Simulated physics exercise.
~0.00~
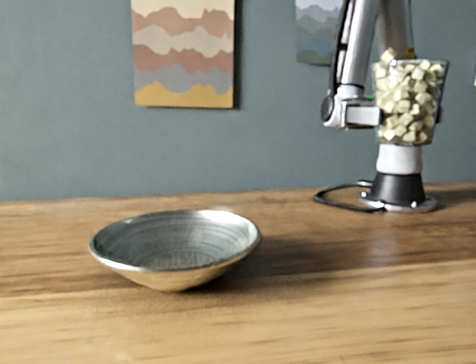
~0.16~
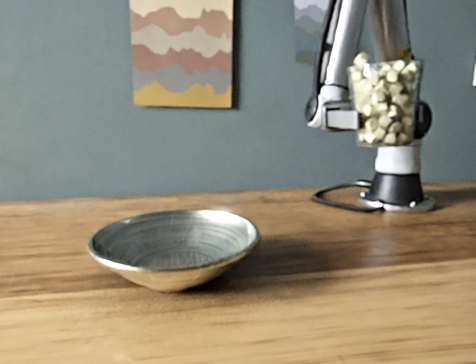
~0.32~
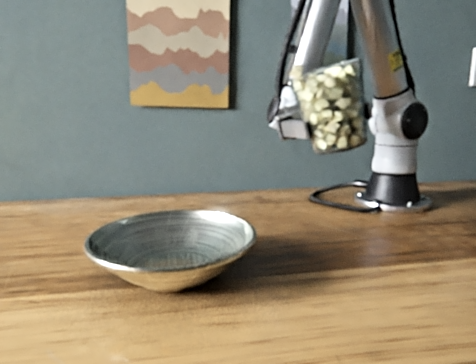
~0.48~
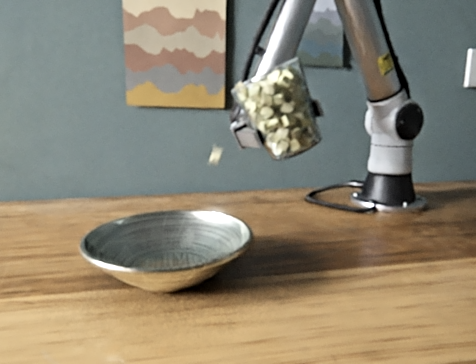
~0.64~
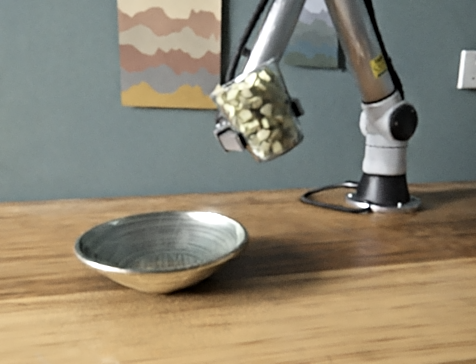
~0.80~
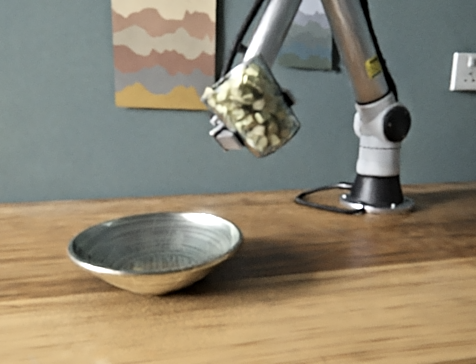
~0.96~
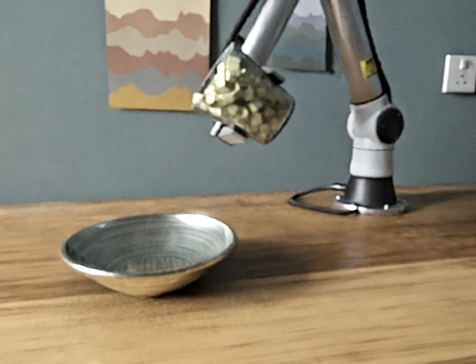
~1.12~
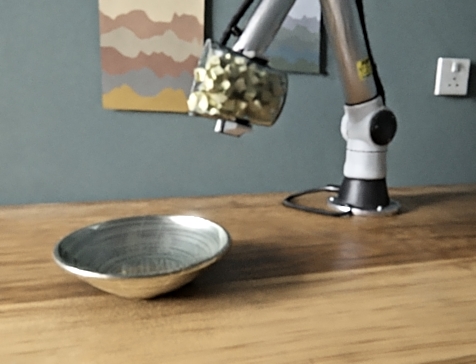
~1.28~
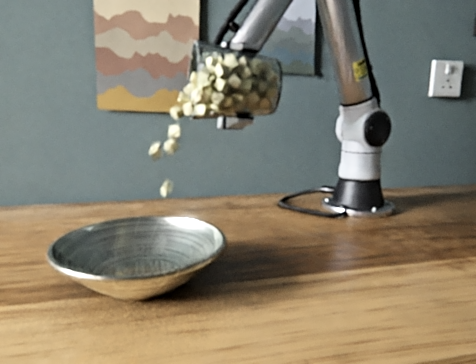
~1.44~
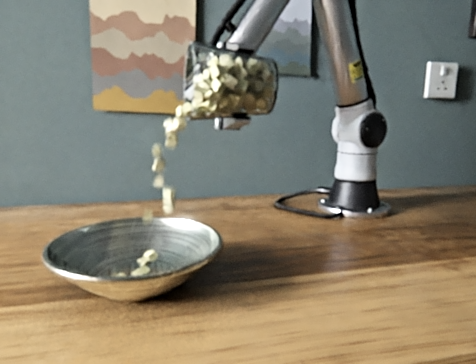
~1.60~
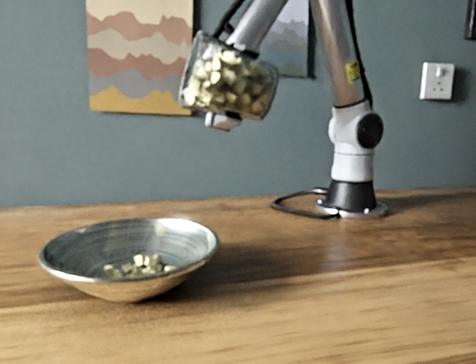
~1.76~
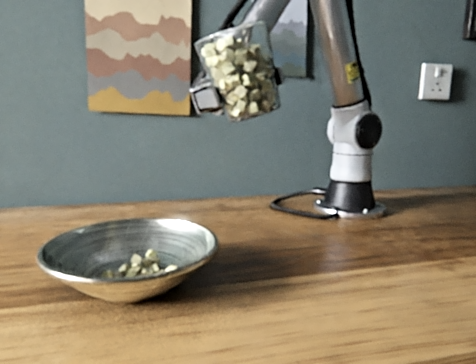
On a wooden table, a robot arm moves a clear cup left, tips some pale vegetable dice into a bowl, then tilts back still mostly full.
